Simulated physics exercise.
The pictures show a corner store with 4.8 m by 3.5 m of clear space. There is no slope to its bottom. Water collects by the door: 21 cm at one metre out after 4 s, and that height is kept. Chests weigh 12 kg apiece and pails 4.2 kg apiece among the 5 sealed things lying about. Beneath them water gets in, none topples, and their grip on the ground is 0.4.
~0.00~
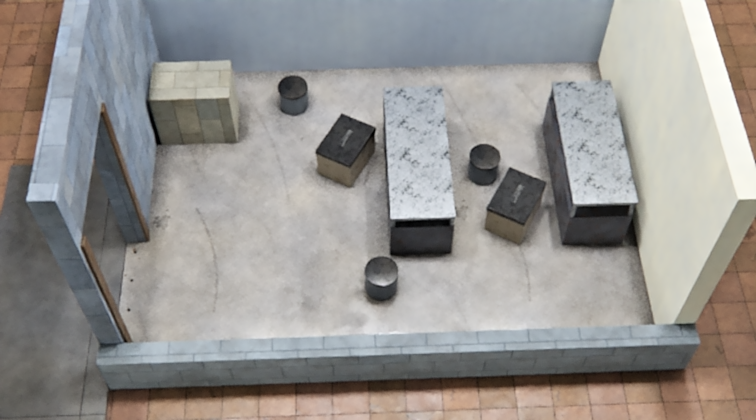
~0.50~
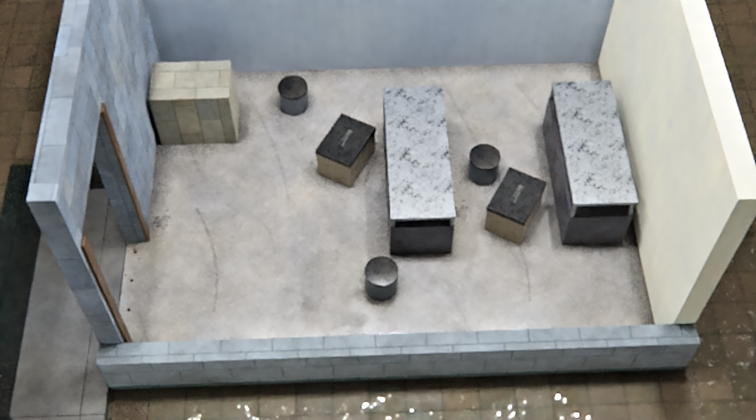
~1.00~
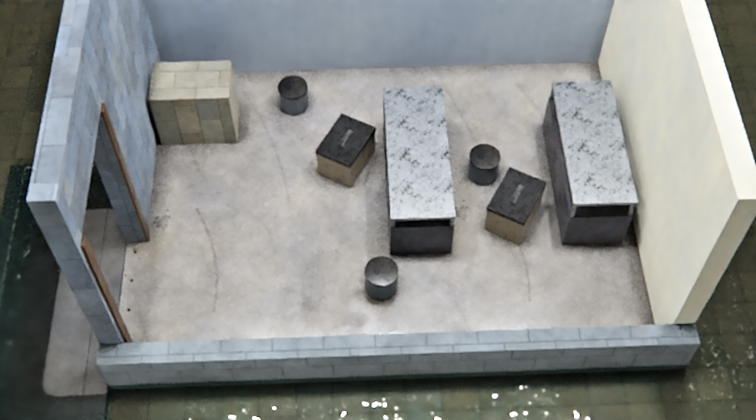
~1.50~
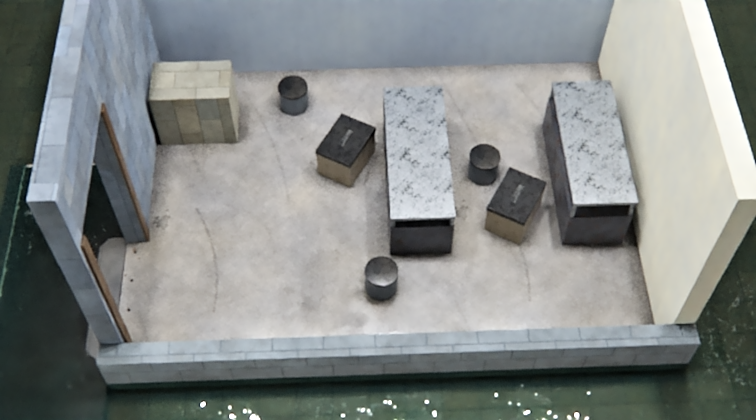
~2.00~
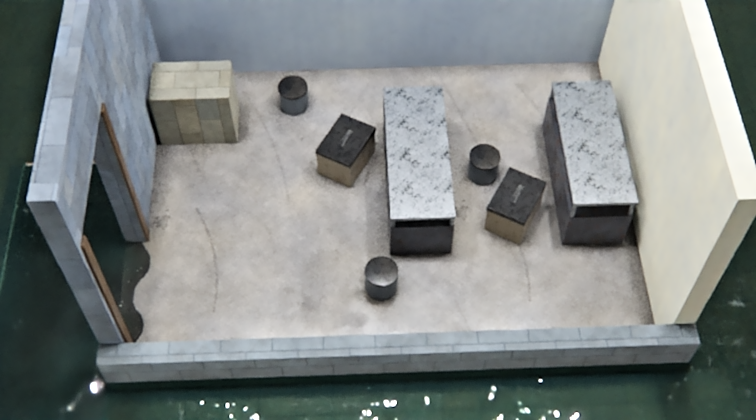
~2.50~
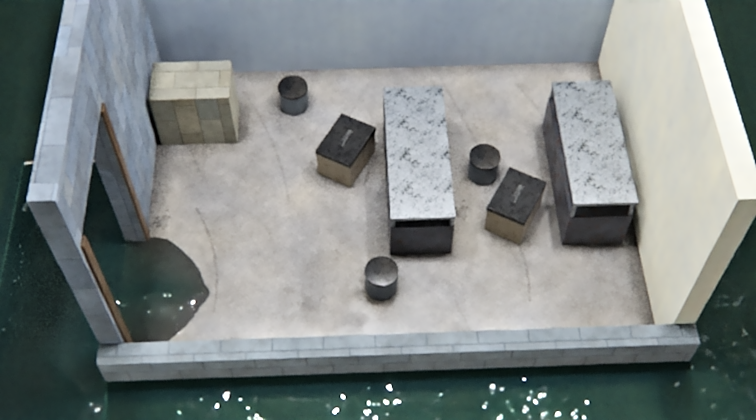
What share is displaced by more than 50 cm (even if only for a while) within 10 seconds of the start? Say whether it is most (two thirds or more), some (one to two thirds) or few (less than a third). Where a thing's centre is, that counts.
Most.
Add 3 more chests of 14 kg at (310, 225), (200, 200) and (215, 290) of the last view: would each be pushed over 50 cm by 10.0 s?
In that order: Past it, under, over.
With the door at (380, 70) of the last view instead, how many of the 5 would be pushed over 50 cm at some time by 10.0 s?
The answer then is 2.
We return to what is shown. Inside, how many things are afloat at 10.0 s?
The count is 3.
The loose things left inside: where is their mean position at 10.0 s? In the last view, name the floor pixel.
I'd put it close to (397, 149) in the last view.
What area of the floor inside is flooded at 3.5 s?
That flooded area is roughly 2.5 m2.
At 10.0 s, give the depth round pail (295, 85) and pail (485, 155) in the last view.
Roughly 6 and 5 cm.
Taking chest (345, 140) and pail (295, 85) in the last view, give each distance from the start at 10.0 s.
The first is 140 cm from its start, the second 100 cm.
After 3.5 s 0 of 5 are over 50 cm from their spots; 0 afloat.
After 4.5 s 0 of 5 are over 50 cm from their spots; 0 afloat.
After 7.0 s 2 of 5 are over 50 cm from their spots; 2 afloat.
After 10.0 s 4 of 5 are over 50 cm from their spots, and 4 have been at some point; 3 afloat.
